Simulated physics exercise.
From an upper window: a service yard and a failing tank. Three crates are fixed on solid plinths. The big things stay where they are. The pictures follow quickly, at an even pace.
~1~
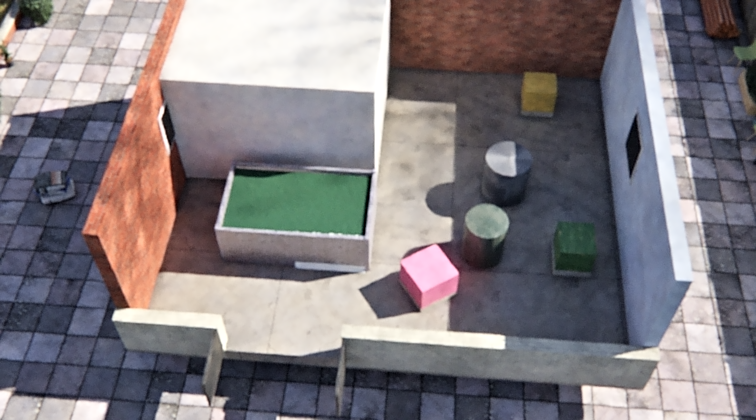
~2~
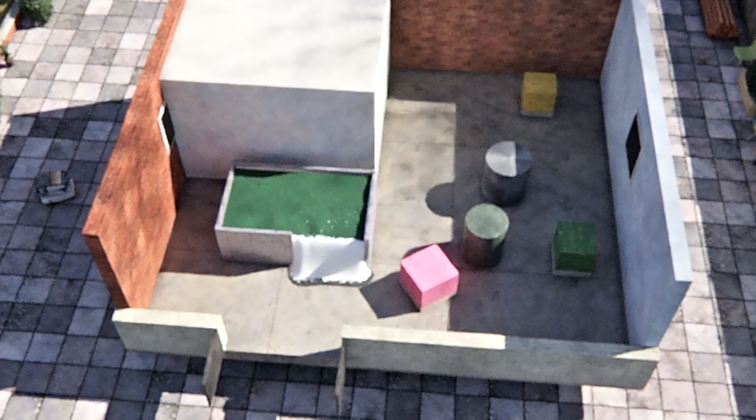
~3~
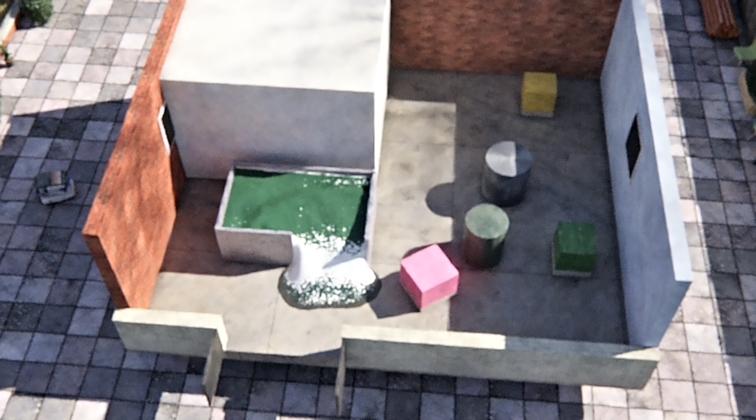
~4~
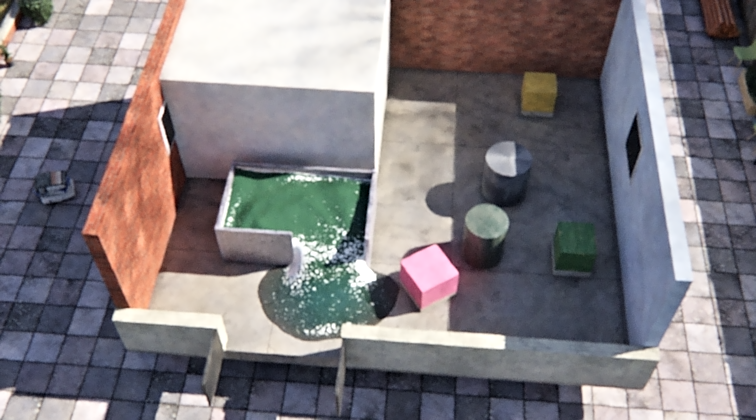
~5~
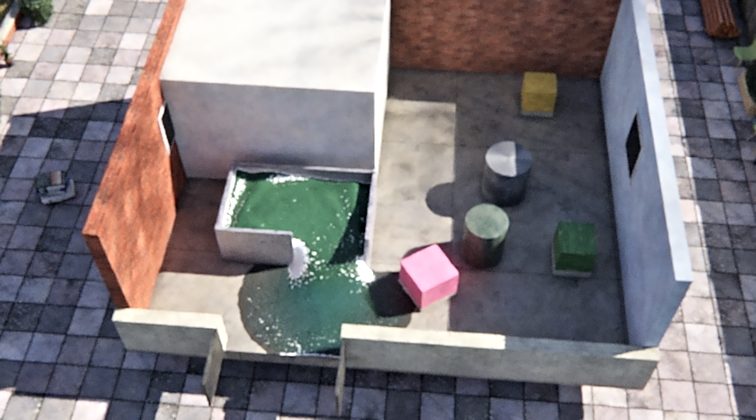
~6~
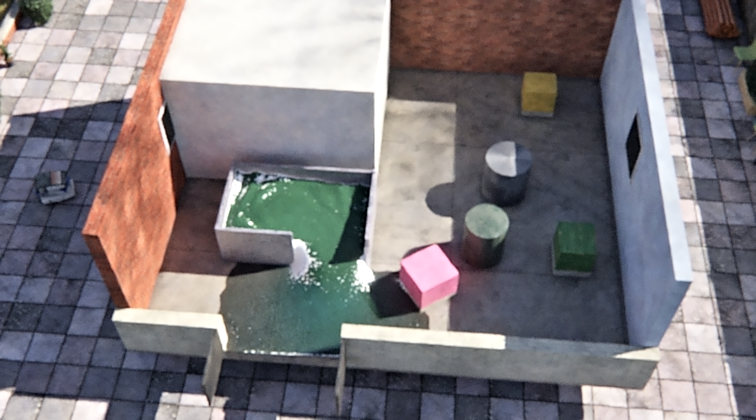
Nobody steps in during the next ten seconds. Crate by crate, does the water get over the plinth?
The yellow crate escapes dry; the pink crate is wetted; the green crate is wetted.
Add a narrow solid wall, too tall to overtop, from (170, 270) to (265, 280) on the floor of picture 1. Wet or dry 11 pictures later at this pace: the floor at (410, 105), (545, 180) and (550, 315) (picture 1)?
In that order: Free of water, not flooded, wet.
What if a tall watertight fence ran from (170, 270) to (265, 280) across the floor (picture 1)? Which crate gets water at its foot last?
It is the yellow crate.
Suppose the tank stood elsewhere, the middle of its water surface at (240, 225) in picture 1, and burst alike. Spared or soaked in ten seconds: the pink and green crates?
In short: Pink escapes it; green remains dry.
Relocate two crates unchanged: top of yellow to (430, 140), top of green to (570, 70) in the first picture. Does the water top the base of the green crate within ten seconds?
In short: Green escapes it.
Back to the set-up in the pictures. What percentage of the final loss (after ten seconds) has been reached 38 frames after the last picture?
I make it 90 per cent.
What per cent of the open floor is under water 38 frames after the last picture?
Near 55 in a hundred.
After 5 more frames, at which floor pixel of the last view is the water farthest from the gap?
Close to (544, 361).
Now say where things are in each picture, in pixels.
The open tank at (298, 202) is whole and still, in the first picture.
The front is at (292, 276), out from the gap at (330, 254), in the second picture.
The front is at (294, 302), out from the gap at (331, 257), in the third picture.
The front is at a hidden place, out from the gap at (331, 257), in the fourth picture.
Water pours out at (331, 258) and has run to a hidden place, in the fifth picture.
The front is at a hidden place, out from the gap at (331, 258), in the sixth picture.
A moment on, water covers 15 % of the floor; the yellow crate not reached, the pink crate water round its plinth, the green crate not reached.
Next, water covers 25 % of the floor; the yellow crate not reached, the pink crate water round its plinth, the green crate water round its plinth.
Then, water covers 40 % of the floor; the yellow crate not reached, the pink crate water round its plinth, the green crate water round its plinth.
Later, water covers 55 % of the floor; the yellow crate water round its plinth, the pink crate water round its plinth, the green crate water round its plinth.
In the end, water covers 75 % of the floor; the yellow crate stayed above the water, the pink crate was topped, the green crate was topped.
